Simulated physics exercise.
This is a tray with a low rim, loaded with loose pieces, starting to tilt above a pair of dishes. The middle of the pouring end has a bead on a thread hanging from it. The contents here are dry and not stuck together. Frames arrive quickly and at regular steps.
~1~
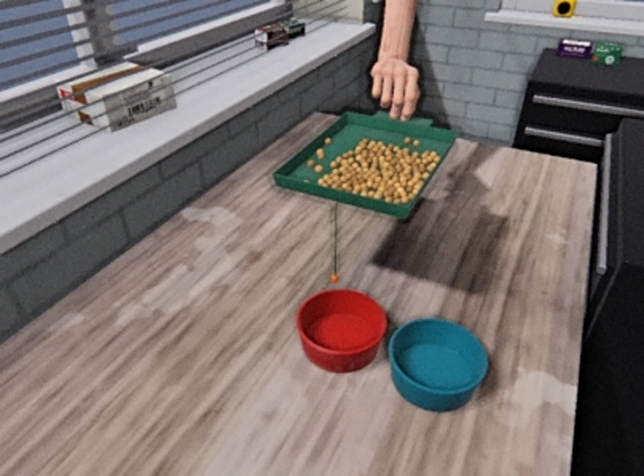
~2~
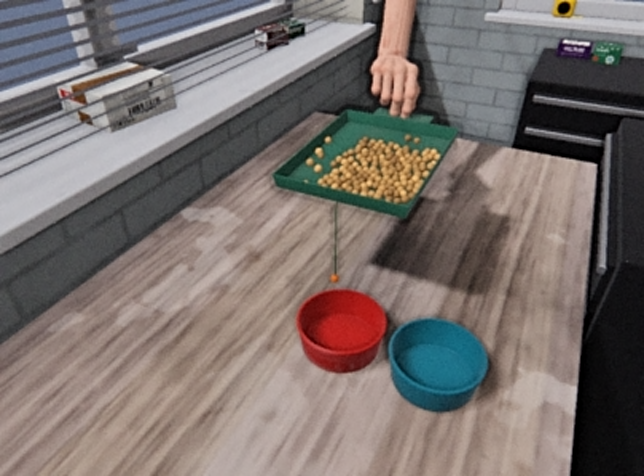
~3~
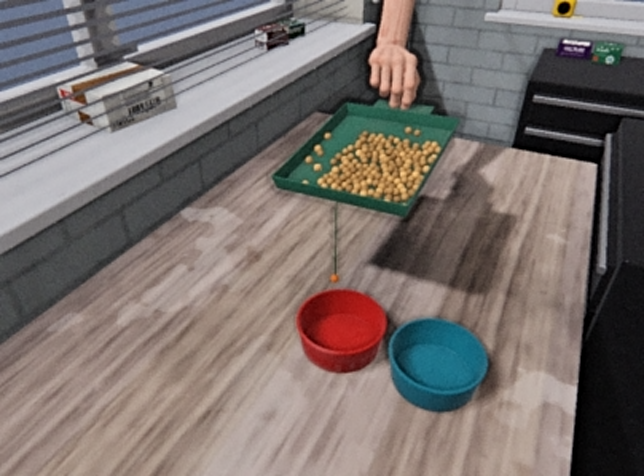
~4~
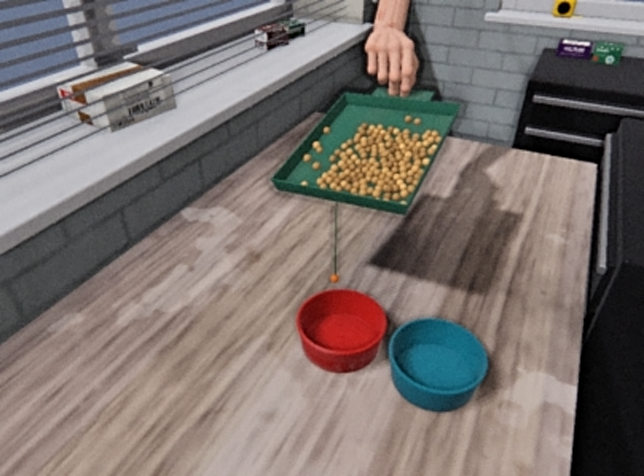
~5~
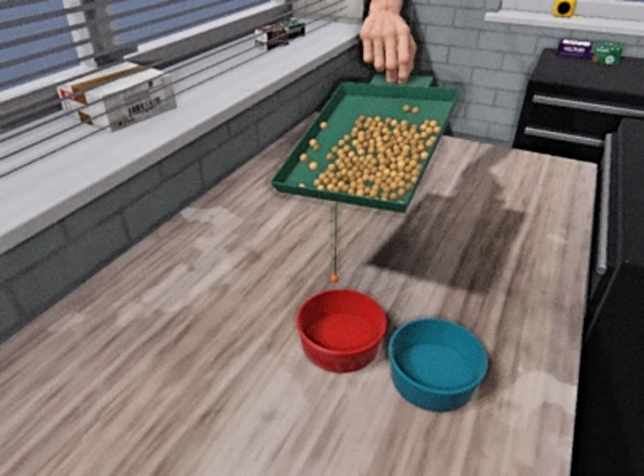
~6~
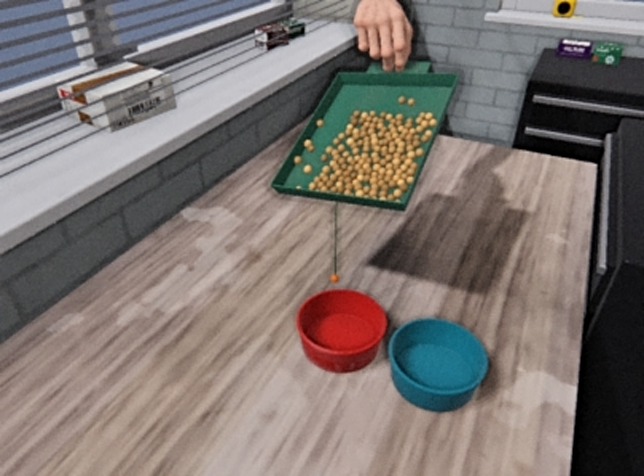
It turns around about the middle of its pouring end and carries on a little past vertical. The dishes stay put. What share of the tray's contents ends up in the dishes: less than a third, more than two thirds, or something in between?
Less than a third.
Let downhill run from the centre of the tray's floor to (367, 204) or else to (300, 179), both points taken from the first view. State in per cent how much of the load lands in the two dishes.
For the first it's near 70 %, for the second near 0 %.
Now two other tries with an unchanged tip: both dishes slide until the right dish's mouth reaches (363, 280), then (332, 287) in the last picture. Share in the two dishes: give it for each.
Roughly 20 % and 50 %.
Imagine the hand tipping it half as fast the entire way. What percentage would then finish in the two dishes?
Close to 10 in a hundred.
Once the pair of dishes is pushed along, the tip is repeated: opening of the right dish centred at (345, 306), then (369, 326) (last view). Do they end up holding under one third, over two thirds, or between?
To begin with: More than two thirds; after that: Over two thirds.
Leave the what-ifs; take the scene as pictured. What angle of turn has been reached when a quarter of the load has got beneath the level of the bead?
90 degrees.
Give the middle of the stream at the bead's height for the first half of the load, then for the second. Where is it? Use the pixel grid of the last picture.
Near (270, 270) to start, and near (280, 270) afterwards.
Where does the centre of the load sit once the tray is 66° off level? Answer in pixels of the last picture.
The load is centred around (314, 180).
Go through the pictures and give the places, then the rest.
In the first frame, corners of the pouring end (276, 173) and (406, 205), level; middle of the load (385, 172), round wooden beads; left dish (322, 359); right dish (422, 397); bead on its thread (335, 278).
In the second frame, corners of the pouring end (276, 174) and (406, 205), level; middle of the load (385, 171).
In the third frame, corners of the pouring end (276, 175) and (406, 204), tipped barely, lowest at the left corner; middle of the load (385, 167).
In the fourth frame, corners of the pouring end (275, 178) and (405, 202), tipped a little, lowest at the left corner; middle of the load (384, 161).
In the fifth frame, corners of the pouring end (274, 180) and (403, 201), tipped clearly, lowest at the left corner; middle of the load (381, 157).
In the sixth frame, corners of the pouring end (274, 183) and (402, 200), tipped clearly, lowest at the left corner; middle of the load (375, 156), almost all on the move; left dish (322, 359); right dish (422, 397).
Just after the last frame, tray tipped steeply; almost all on the tray; just a few outside both; about a tenth in the air.
A moment on, tray tipped past a quarter turn; about a tenth on the tray; about a tenth in the left dish; roughly half outside both; roughly a third in the air.
Further on, tray tipped past a quarter turn; about a tenth in the left dish; almost all outside both.
When it is over, tray tipped past a quarter turn; not one in the right dish; about a tenth in the left dish; almost all outside both.
